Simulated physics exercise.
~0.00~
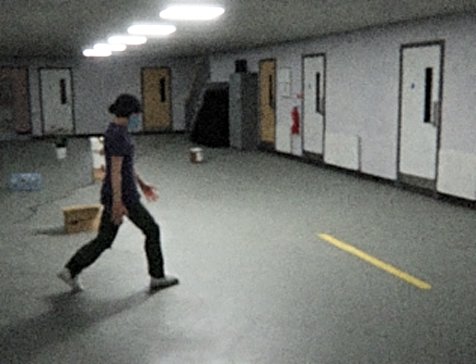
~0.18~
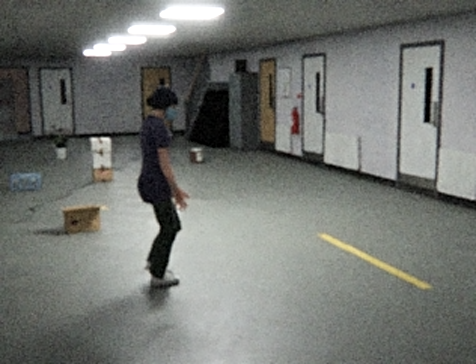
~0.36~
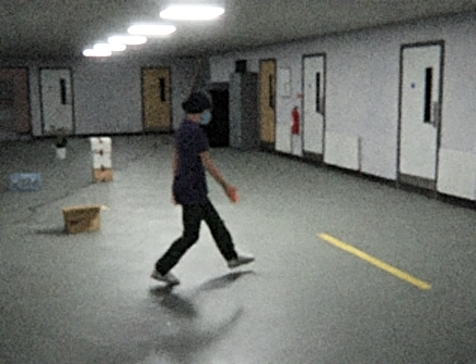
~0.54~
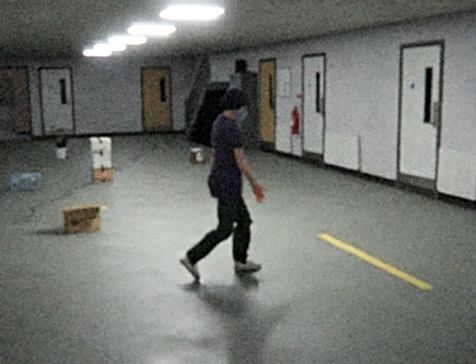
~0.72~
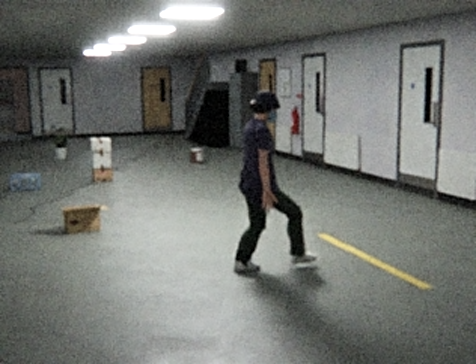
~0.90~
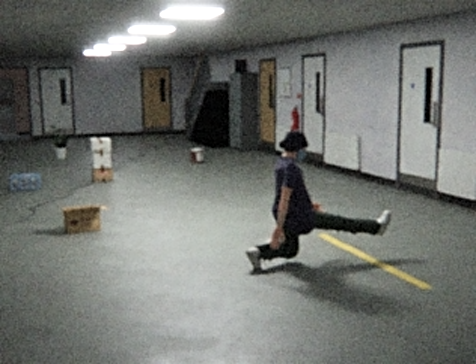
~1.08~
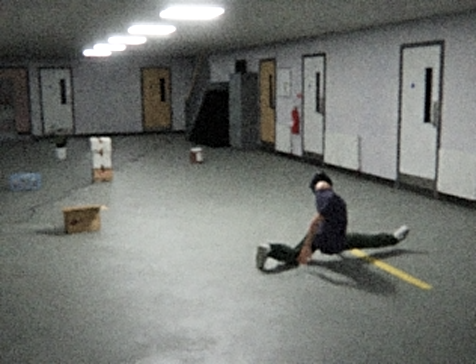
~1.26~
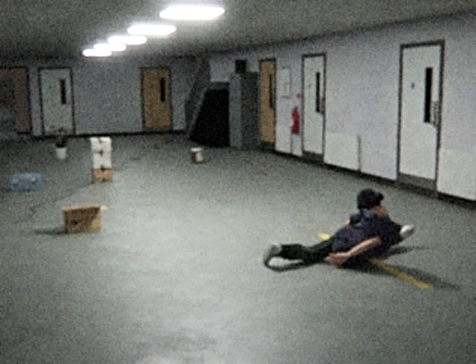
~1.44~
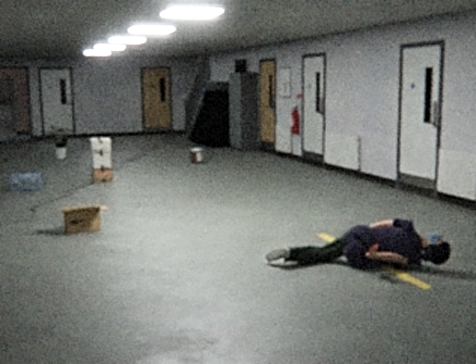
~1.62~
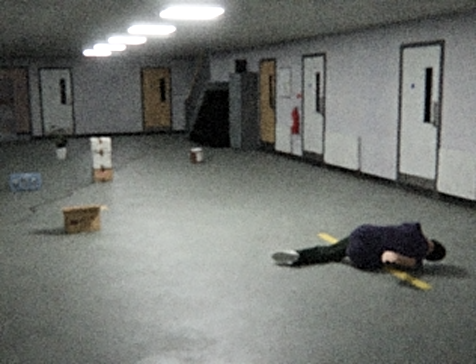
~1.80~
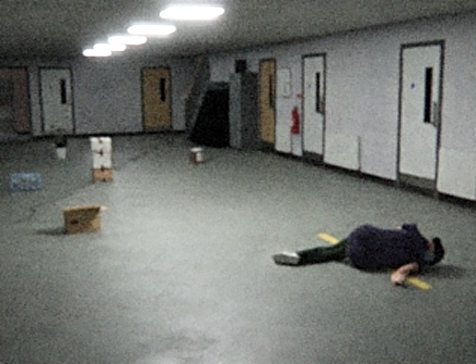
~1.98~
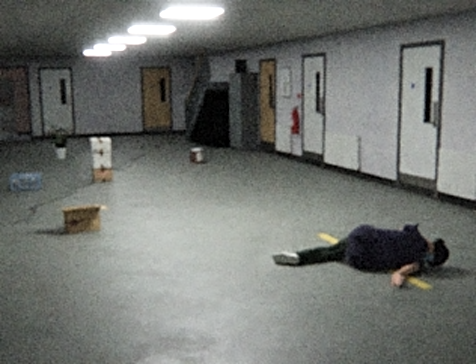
At the start, a person in a dark top, dark trousers and a dark cap strides from the left across a grey floor in a dim, wide room with doors, towards a strip of yellow tape. The walker keeps moving right, passing a small cardboard box. Close to the tape, one leg swings out high in front as the body sinks. The walker drops low with legs spread, then pitches forward and down across the tape. The body rolls slightly and settles, lying still with the head beyond the tape and the legs trailing left.
